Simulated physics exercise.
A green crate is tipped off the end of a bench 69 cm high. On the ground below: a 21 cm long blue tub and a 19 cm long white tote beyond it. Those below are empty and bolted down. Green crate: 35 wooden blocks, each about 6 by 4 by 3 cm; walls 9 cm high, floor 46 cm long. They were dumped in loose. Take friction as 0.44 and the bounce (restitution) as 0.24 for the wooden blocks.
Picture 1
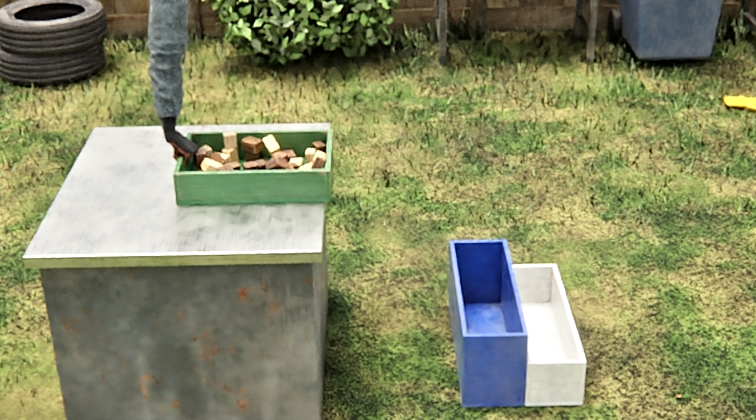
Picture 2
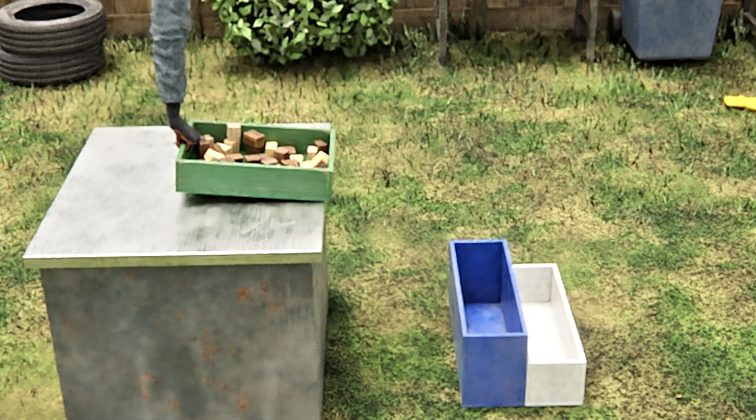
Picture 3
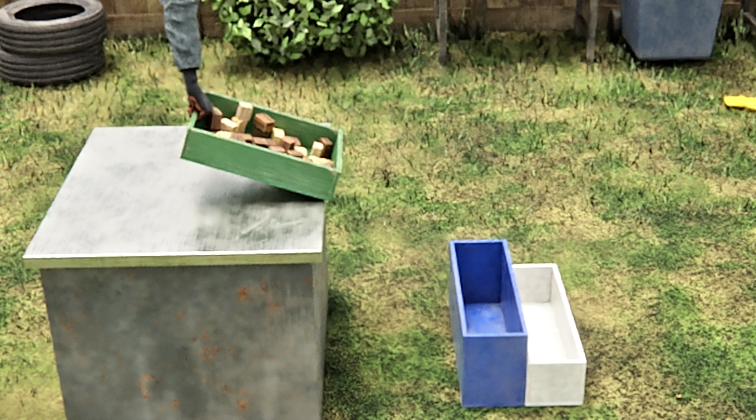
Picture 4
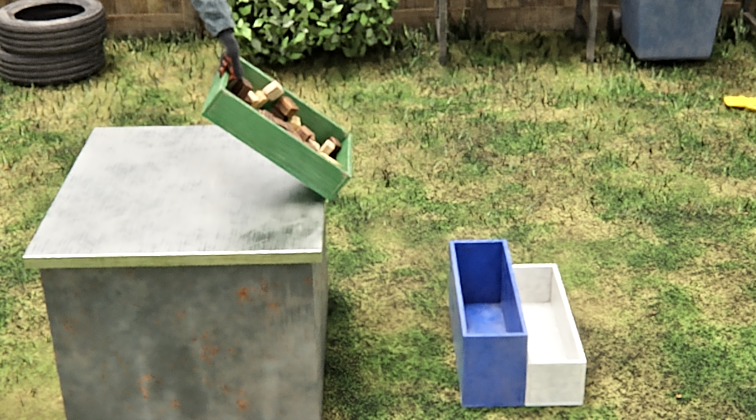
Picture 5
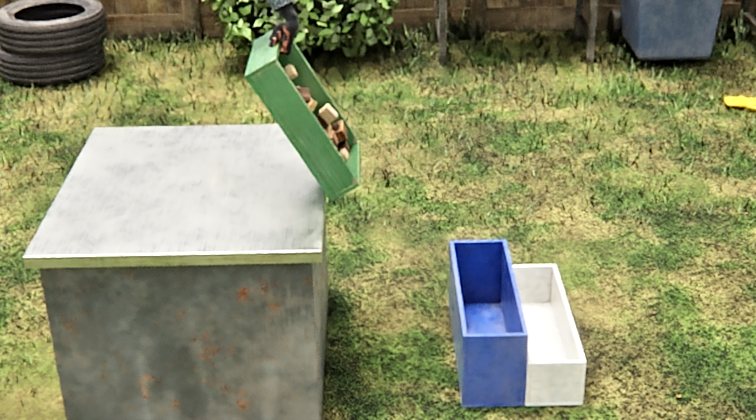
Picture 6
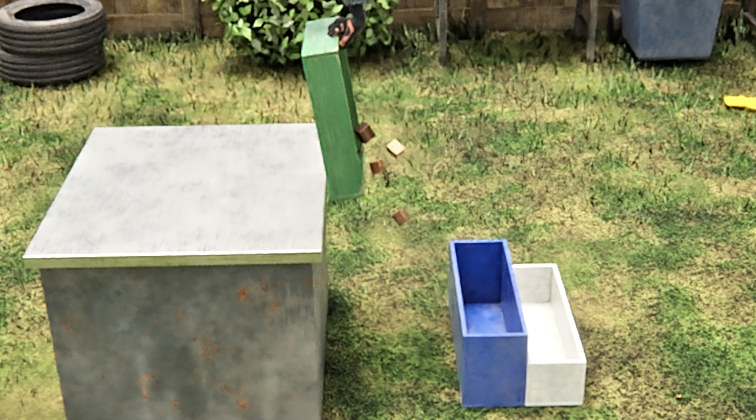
The footage shows a gloved hand lifting the left end of a green crate of wooden blocks on a metal-topped bench, tilting it steeply rightward until several blocks drop out above the grass, where blue and white containers sit.
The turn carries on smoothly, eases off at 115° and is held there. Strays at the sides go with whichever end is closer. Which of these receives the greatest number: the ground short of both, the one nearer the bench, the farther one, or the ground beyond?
The ground short of the pair gets the most.
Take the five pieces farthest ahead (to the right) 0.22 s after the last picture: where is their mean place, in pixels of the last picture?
Around (421, 264).
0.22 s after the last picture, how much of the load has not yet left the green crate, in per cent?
About 90 per cent.
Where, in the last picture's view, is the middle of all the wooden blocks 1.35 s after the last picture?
Around (431, 348).
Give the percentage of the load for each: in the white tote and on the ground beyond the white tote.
About 0 and 0 per cent.
Then, 0.22 s after the last picture, tilt 101°; 31 still in the green crate, 1 in the blue tub, 1 on the ground short of the blue tub and 2 in the air.
Then, 0.49 s after the last picture, tilt 114°; 15 still in the green crate, 1 in the blue tub, 3 on the ground short of the blue tub and 16 in the air.
Then, 0.86 s after the last picture, tilt 115°; 4 still in the green crate, 1 in the blue tub, 23 on the ground short of the blue tub and 7 in the air.
Final count (1.35 s after the last picture), 1 in the blue tub and 34 on the ground short of the blue tub.
